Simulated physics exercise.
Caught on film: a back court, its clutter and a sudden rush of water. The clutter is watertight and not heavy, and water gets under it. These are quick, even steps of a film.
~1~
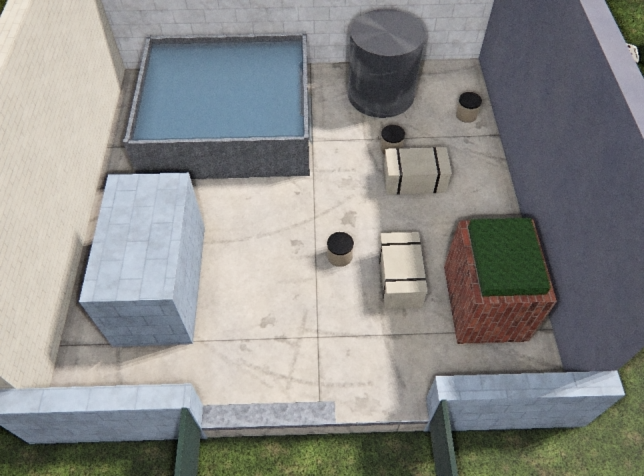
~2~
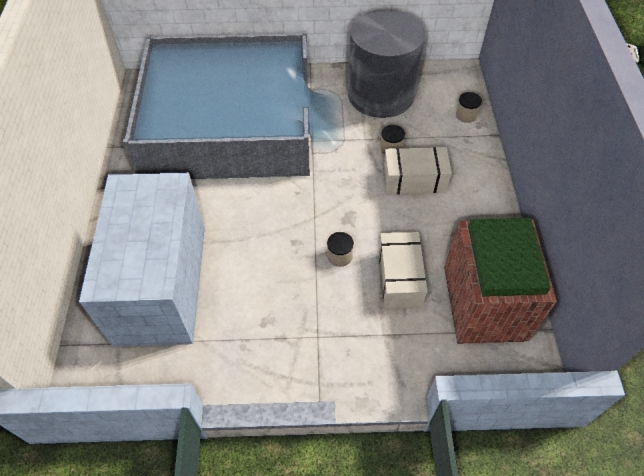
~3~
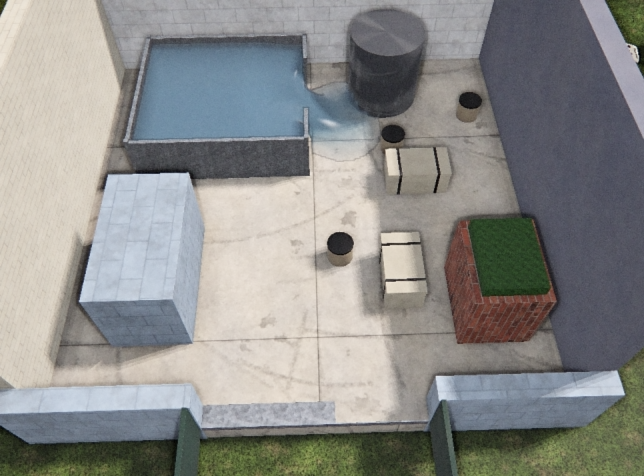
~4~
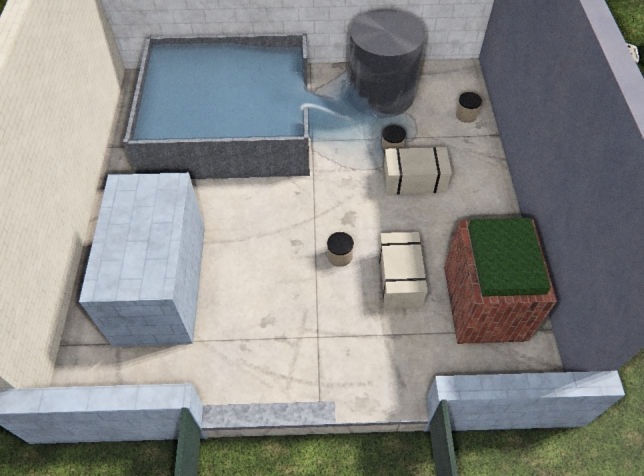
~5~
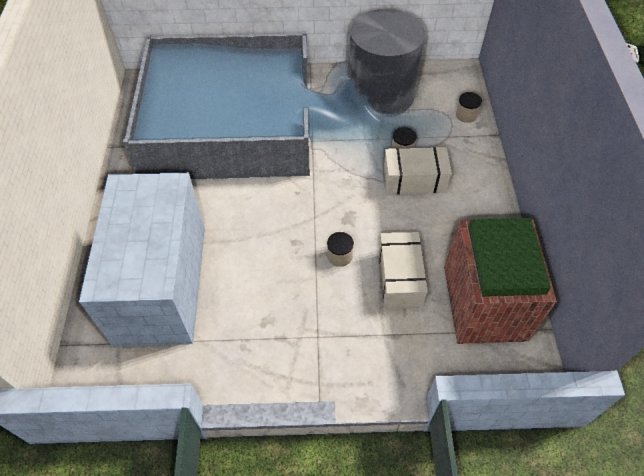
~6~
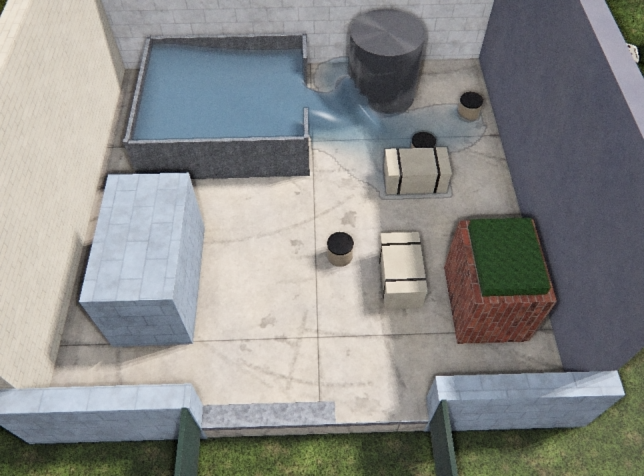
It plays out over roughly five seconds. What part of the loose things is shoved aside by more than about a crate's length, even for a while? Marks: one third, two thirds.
That comes to two thirds or more.
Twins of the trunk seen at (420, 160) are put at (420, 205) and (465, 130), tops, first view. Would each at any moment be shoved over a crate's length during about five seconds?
In that order: That far or more, yes.
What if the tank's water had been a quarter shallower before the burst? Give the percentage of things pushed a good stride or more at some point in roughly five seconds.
I make it 100 per cent.
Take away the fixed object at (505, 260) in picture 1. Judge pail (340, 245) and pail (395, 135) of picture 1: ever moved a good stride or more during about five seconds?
In turn: Not that far, that far or more.
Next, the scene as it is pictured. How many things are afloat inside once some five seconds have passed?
It comes to 3.
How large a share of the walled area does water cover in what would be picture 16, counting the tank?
Near 45 in a hundred.
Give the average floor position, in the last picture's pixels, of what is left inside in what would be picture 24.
Around (407, 235).
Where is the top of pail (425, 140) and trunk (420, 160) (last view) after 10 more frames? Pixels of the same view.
Roughly at (530, 230) and (434, 227).
A moment on, 1 of 5 are well off their spots; 2 afloat.
Next, 3 of 5 are well off their spots; 3 afloat.
Later, 4 of 5 are well off their spots; 4 afloat.
In the end, 5 of 5 are well off their spots, and 5 have been at some point; 3 afloat.
